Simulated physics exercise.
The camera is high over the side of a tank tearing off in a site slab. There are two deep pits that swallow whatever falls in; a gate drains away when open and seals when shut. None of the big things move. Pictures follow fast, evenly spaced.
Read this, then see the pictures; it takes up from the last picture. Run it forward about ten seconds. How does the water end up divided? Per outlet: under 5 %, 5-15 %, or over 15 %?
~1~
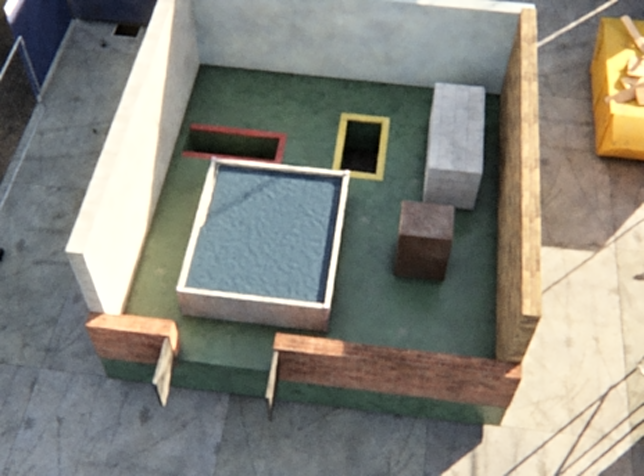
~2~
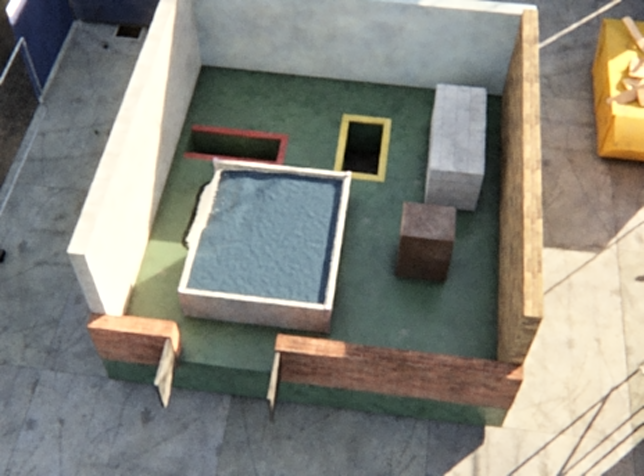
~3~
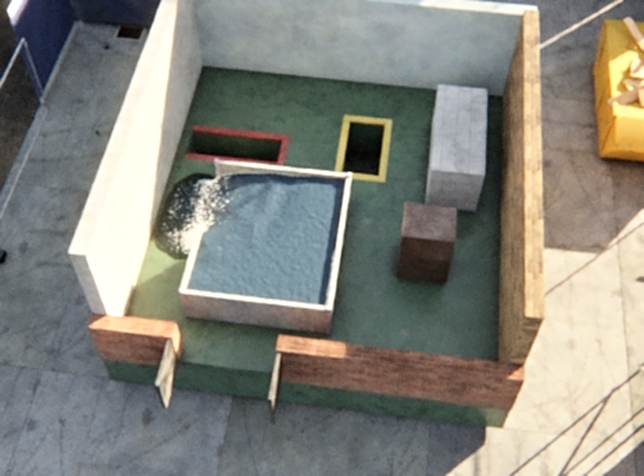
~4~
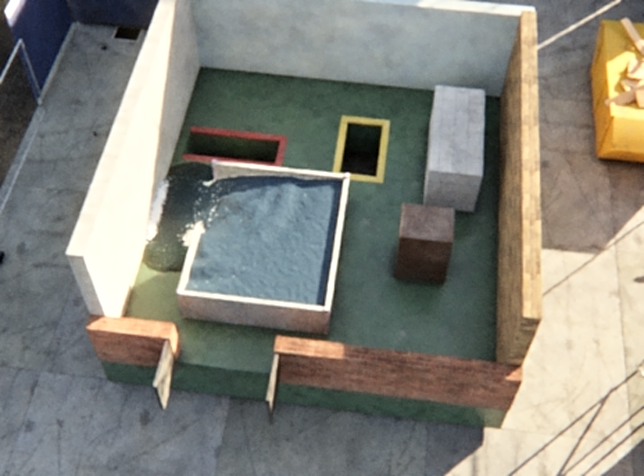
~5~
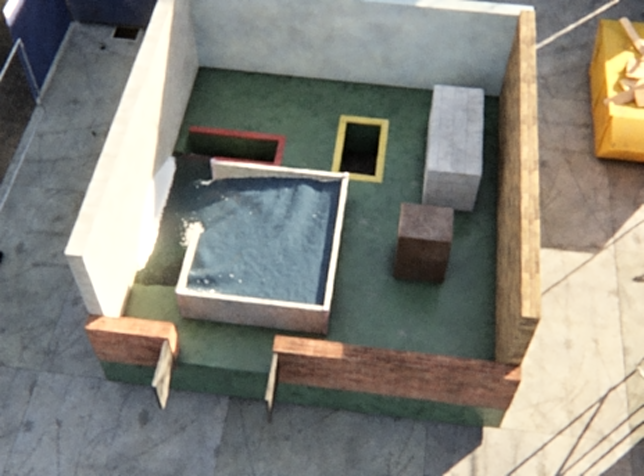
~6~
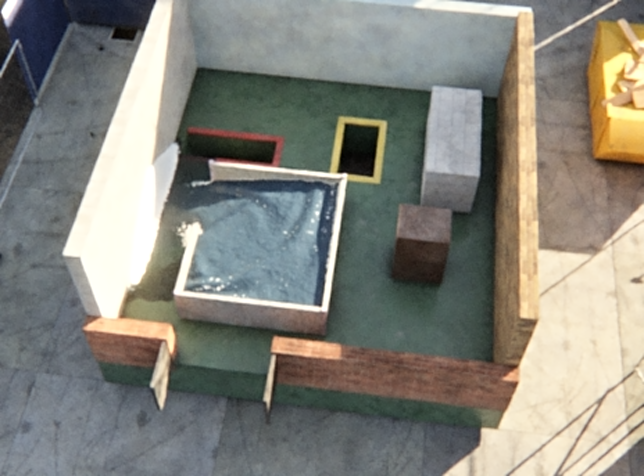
Outlets: Gate - 5-15 %; yellow pit - under 5 %; red pit - over 15 %.
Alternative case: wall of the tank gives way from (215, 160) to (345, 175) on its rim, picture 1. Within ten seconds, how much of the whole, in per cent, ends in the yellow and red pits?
Near enough: Yellow 25 percent, red 50 percent.
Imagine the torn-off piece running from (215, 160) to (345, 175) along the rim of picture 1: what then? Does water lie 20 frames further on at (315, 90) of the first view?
Short answer - sodden.
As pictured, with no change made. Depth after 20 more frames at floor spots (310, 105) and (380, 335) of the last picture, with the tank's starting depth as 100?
First spot 2 percent, second 2 percent.
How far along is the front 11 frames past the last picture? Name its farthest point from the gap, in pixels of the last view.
Close to (197, 70).
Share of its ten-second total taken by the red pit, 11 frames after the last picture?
Around 25 in a hundred.
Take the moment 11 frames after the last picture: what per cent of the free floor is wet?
Some 25 in a hundred.
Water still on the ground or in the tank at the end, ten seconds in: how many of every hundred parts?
About 50 per cent.
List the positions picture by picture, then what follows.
In the first frame, the open tank at (267, 232) is whole and still.
In the second frame, the front is at (191, 248), out from the gap at (212, 209).
In the third frame, water pours out at (213, 211) and has run to (166, 248).
In the fourth frame, the front is at (143, 256), out from the gap at (211, 213).
In the fifth frame, water pours out at (210, 212) and has run to (135, 277).
In the sixth frame, water pours out at (208, 213) and has run to (127, 297).
A moment on, water covers 15 % of the floor; the gate 0 %, the yellow pit 0 %, the red pit 3 %.
Next, water covers 25 % of the floor; the gate 0 %, the yellow pit 0 %, the red pit 10 %.
Then, water covers 35 % of the floor; the gate 2 %, the yellow pit 0 %, the red pit 20 %.
Later, water covers 55 % of the floor; the gate 7 %, the yellow pit 0 %, the red pit 30 %.
In the end, water covers 65 % of the floor; the gate 10 %, the yellow pit 1 %, the red pit 40 %.
